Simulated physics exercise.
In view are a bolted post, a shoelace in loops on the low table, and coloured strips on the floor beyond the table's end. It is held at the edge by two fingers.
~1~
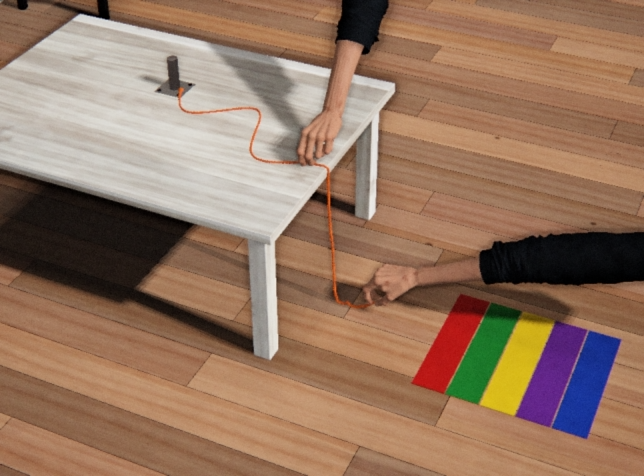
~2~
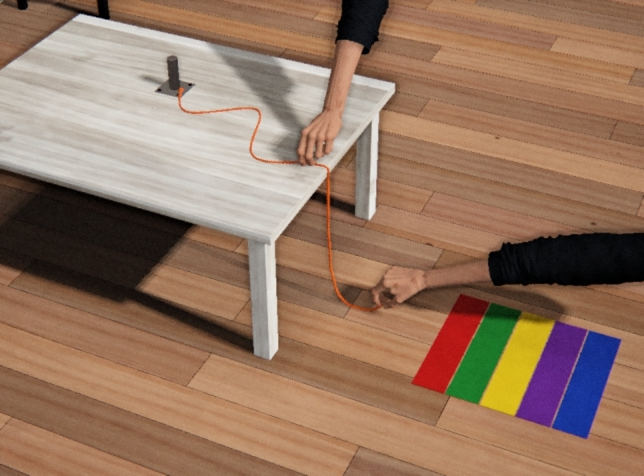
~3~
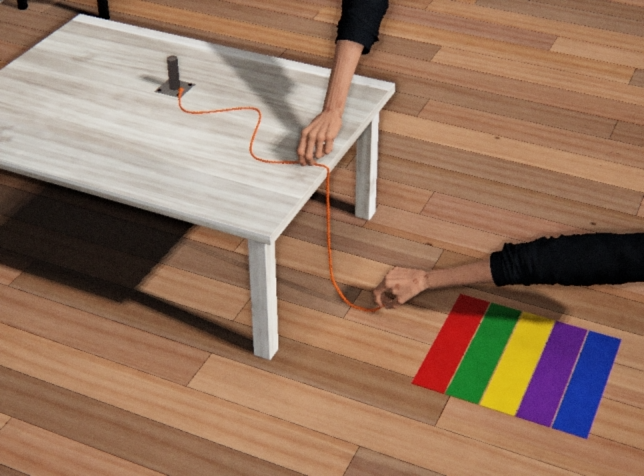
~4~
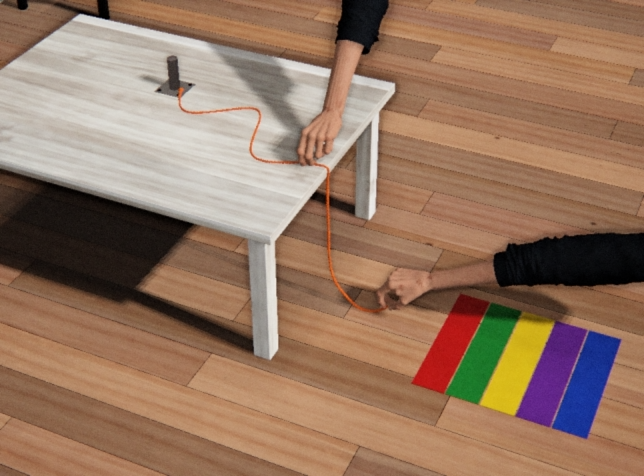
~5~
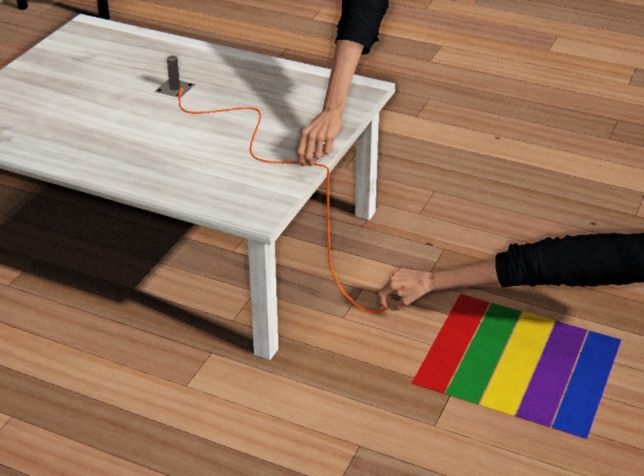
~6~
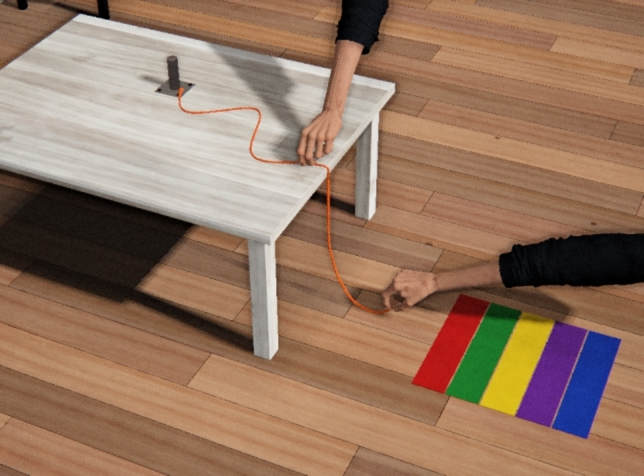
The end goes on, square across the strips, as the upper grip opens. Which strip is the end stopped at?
Stopped at purple.
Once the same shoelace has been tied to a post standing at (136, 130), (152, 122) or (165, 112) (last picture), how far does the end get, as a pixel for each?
Going through the tries, you get (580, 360), then (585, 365), then (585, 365).
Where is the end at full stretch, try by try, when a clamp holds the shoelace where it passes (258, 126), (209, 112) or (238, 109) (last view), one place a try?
They end up at (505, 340), (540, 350) and (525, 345).
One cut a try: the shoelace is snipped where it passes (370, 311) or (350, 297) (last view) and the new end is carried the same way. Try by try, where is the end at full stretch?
Case by case: (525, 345), then (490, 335).
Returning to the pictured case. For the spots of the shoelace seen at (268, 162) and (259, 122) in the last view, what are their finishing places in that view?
I'd put the first at about (350, 174) and the other at about (285, 138).
A little later, end near (508, 342); over yellow.
Next, end near (542, 352); over purple.
When it is tight, end near (562, 358); over purple. It gets as far as the purple strip.
